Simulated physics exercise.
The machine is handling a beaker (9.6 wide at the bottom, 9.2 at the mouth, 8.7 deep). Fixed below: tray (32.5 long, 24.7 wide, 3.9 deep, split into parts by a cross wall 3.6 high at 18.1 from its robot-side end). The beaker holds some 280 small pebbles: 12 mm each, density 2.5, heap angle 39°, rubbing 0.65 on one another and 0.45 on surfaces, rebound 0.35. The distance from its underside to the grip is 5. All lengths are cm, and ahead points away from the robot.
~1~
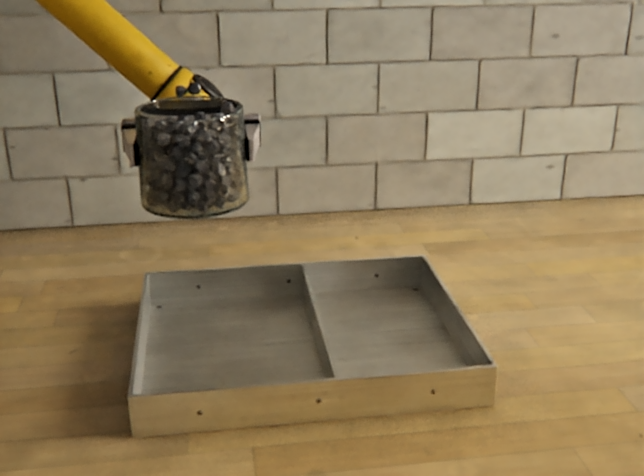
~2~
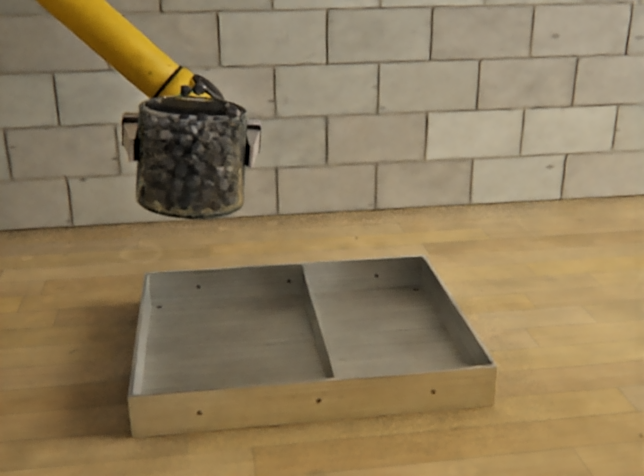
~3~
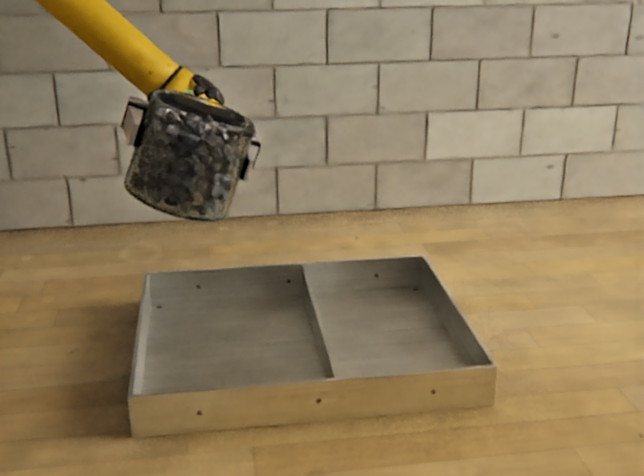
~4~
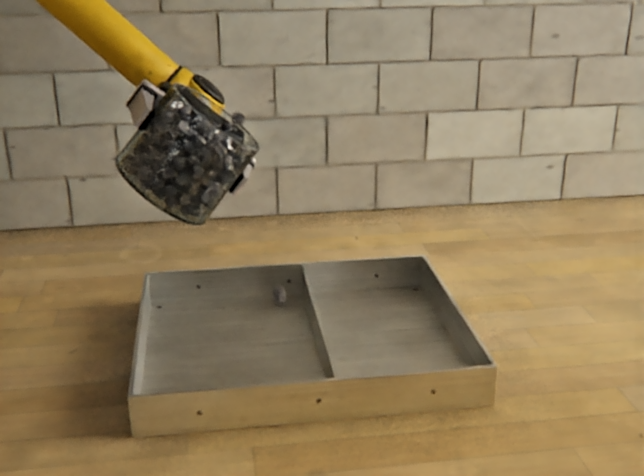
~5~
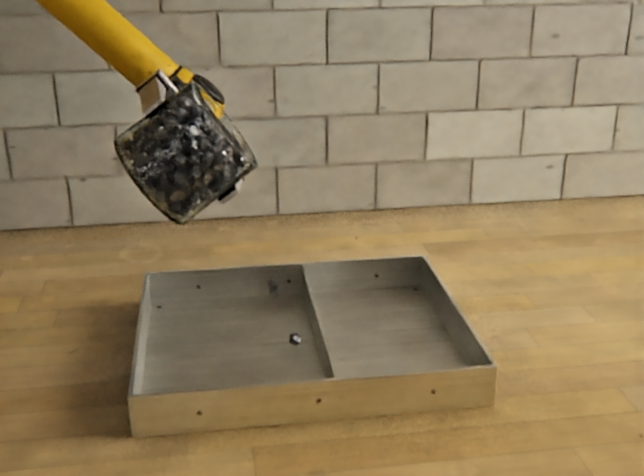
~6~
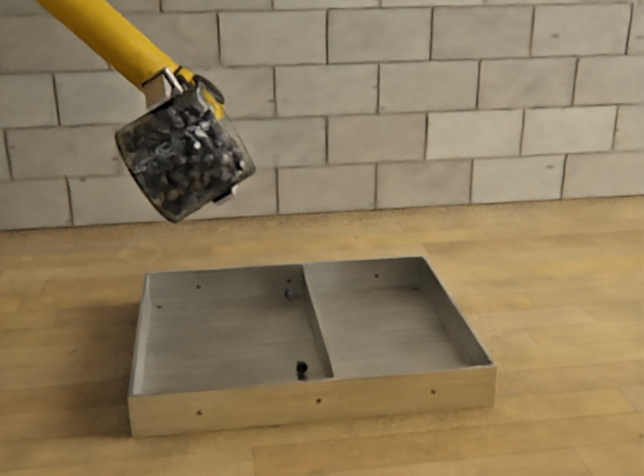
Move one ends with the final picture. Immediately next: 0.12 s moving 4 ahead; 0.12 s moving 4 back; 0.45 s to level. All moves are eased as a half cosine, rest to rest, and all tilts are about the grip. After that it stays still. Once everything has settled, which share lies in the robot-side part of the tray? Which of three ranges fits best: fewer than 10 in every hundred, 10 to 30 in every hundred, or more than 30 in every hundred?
Fewer than 10 in every hundred.
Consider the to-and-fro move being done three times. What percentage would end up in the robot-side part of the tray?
Approx. 10 per cent.
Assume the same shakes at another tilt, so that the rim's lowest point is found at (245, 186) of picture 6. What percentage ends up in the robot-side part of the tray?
Some 15 per cent.
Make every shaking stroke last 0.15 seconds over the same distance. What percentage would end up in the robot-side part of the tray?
About 5 per cent, then.
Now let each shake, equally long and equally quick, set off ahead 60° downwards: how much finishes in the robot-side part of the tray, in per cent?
0 %.
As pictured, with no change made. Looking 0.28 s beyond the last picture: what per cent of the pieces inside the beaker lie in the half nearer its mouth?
40 per cent.
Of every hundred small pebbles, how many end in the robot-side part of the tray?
5 per cent, give or take.
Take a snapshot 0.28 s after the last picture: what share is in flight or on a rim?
Estimated fraction: Near 9 %.
Then, 0.28 s after the last picture, tilted 59° forward, highest piece 25 above the table; 252 in the beaker, 2 in the robot-side part, 1 in the far-side part, 24 in flight or on a rim.
Then, 0.55 s after the last picture, tilted 13° forward, highest piece 26 above the table; 250 in the beaker, 15 in the far-side part, 13 in the robot-side part, 1 in flight or on a rim.
Then, 0.89 s after the last picture, level, highest piece 26 above the table; 250 in the beaker, 15 in the far-side part, 14 in the robot-side part.
Then, 1.94 s after the last picture, level, highest piece 26 above the table; 250 in the beaker, 15 in the far-side part, 14 in the robot-side part.
Final count, 250 in the beaker, 15 in the far-side part, 14 in the robot-side part. That is 5 % in the robot-side part of the tray.
